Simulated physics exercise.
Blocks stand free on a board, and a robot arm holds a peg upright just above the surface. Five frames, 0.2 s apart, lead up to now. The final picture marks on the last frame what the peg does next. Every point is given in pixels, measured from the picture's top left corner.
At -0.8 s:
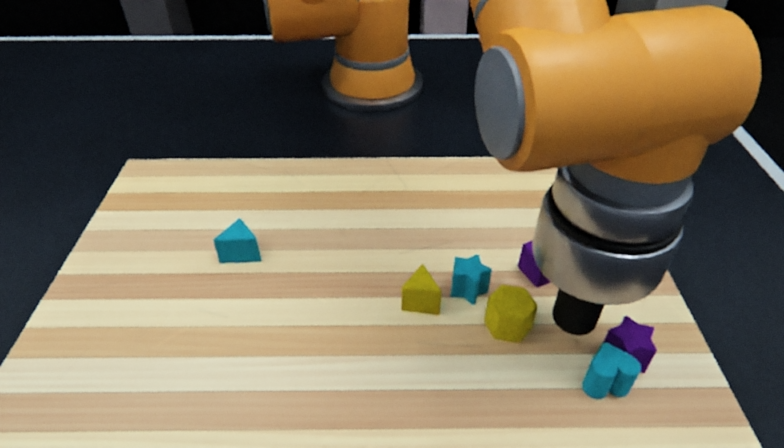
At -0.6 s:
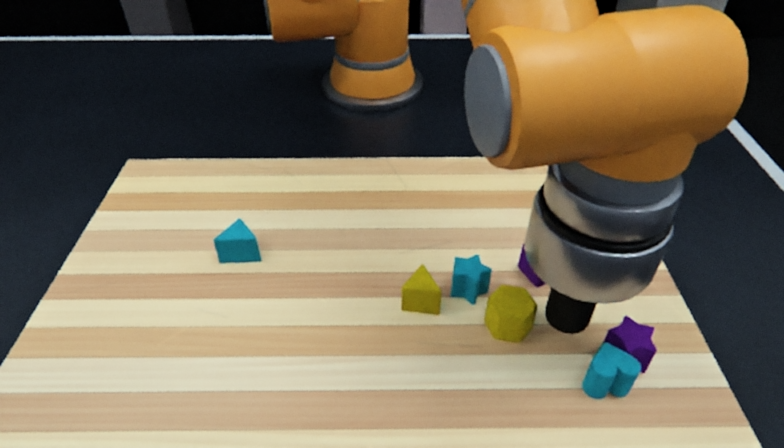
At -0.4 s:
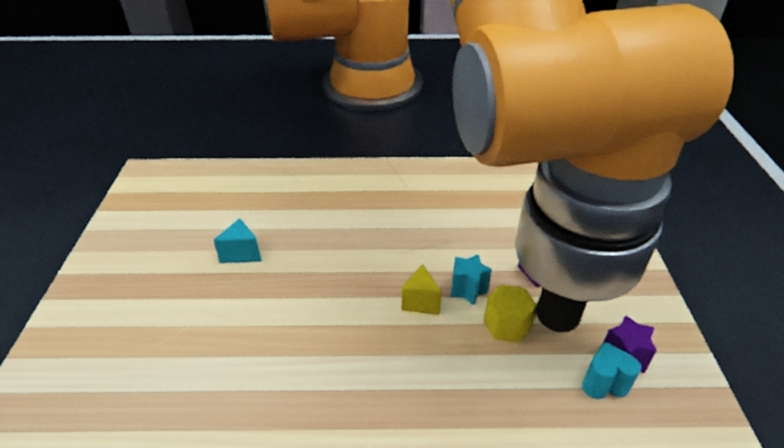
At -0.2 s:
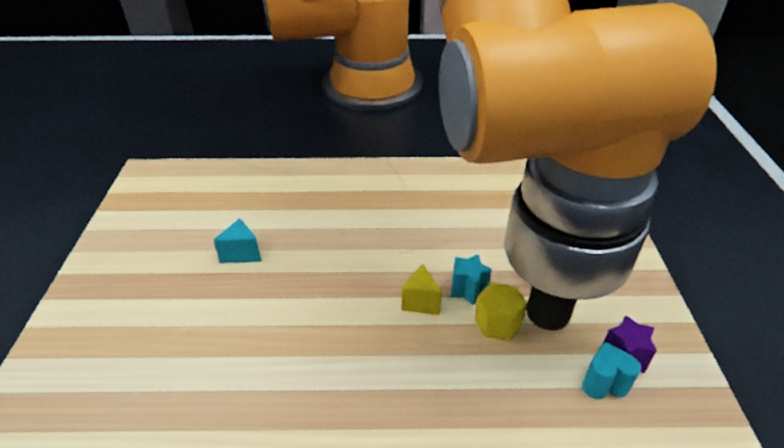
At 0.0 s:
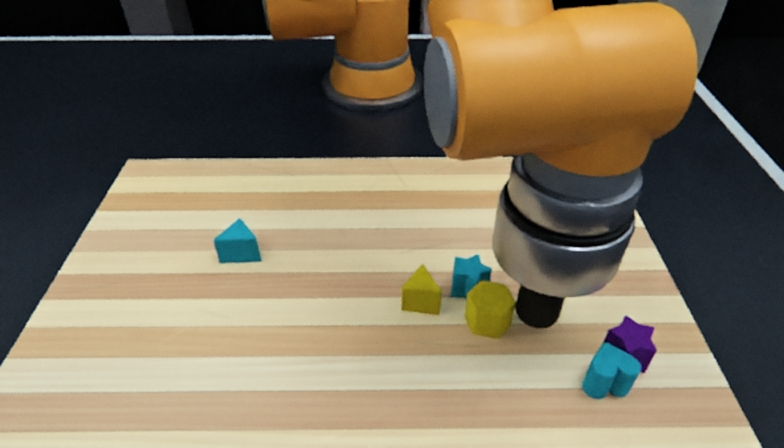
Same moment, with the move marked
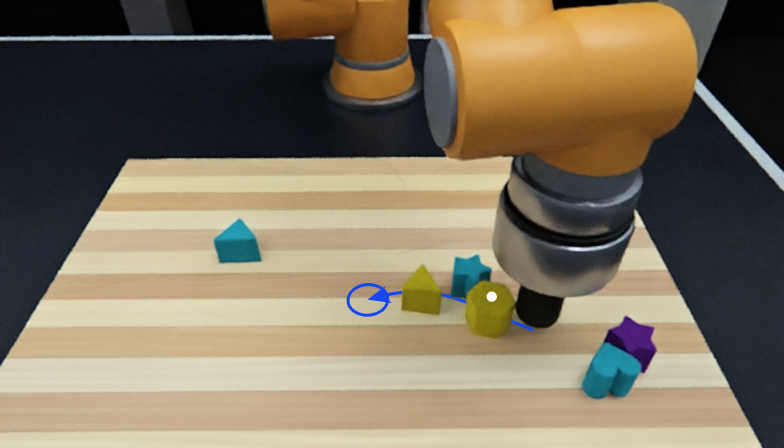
At first, a robot arm holds a dark peg upright just right of a yellow six-sided block, among other yellow, turquoise and purple blocks on a striped board. The peg moves left to the yellow block, then pushes it a short way left, nearer the turquoise star and yellow triangular piece.
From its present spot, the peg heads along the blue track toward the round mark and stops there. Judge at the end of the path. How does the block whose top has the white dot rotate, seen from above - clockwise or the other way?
Viewed from above: Anti-clockwise.
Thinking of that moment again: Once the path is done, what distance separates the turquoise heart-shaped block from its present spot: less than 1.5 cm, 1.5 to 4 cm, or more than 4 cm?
It's set to move under 1.5 cm.
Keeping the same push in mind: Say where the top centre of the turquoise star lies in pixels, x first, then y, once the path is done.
At the end it should sit near (432, 245).
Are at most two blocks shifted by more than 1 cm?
In short: No.
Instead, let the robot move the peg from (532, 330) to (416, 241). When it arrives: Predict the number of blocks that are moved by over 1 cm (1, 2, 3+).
Two blocks move.
Drawn move, from (532, 330) via (477, 307) and (423, 292), ending at (368, 299); the dot is on the yellow six-sided block.
What follows on the original path. One third of the way, peg (478, 289); yellow triangular piece (403, 282), turned 40° clockwise; turquoise star (454, 258), turned 65° clockwise; yellow six-sided block (438, 289), turned 50° anticlockwise.
Two thirds of the way, peg (423, 275); yellow triangular piece (359, 284), turned 35° clockwise; turquoise star (432, 245); yellow six-sided block (392, 289), turned 90° anticlockwise.
At the end, peg (367, 283); yellow triangular piece (317, 294), turned 55° clockwise; turquoise star (432, 245), turned 135° clockwise; yellow six-sided block (348, 306), turned 120° anticlockwise; purple four-sided block still; turquoise heart-shaped block still.
